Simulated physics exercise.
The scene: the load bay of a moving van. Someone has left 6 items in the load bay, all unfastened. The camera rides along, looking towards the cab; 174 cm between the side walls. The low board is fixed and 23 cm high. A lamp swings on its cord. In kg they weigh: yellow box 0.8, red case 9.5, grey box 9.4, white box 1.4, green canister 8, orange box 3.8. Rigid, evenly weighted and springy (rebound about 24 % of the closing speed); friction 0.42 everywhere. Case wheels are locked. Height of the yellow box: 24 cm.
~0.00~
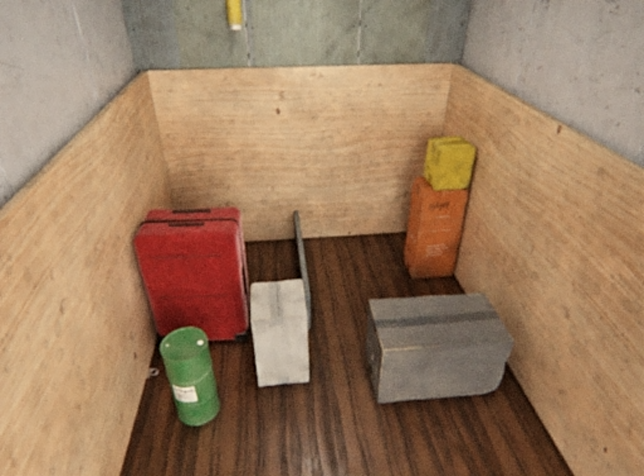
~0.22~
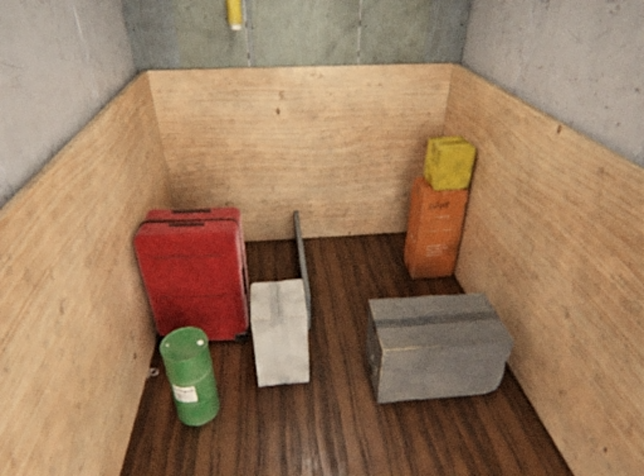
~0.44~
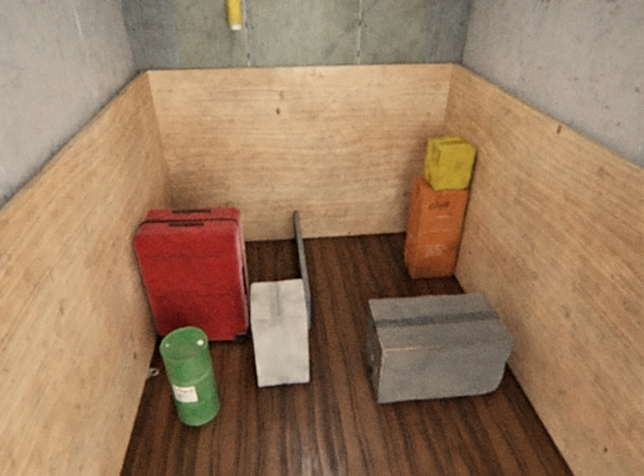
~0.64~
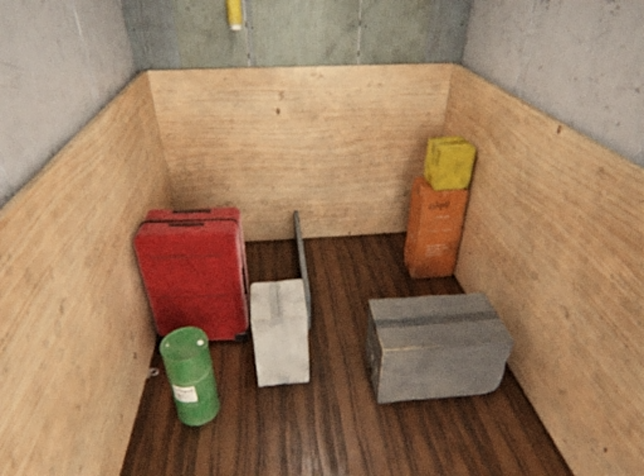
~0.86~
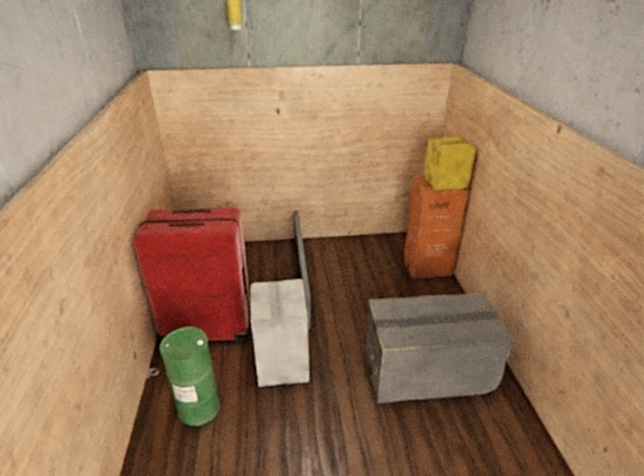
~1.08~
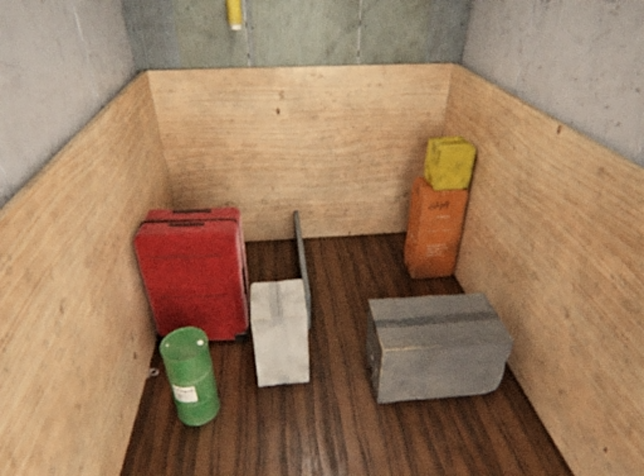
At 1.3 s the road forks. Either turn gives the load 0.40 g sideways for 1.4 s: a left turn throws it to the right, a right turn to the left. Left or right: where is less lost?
Fewer things are lost with the left turn.
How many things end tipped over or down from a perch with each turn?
Turning left 0, turning right 2.
Turning left. At 1.68 s, push 0.40 g right.
After 2.68 s, smooth.
After 2.78 s, yellow box resting near (449, 163); red case resting near (199, 276).
In the end (3.3 s), all 6 under 15 cm from the start. At the end, from the last picture's camera, yellow box near (449, 163), red case near (199, 276).
Turning right instead, yellow box and orange box tipped over or down from a perch, 2 of 6 in all.
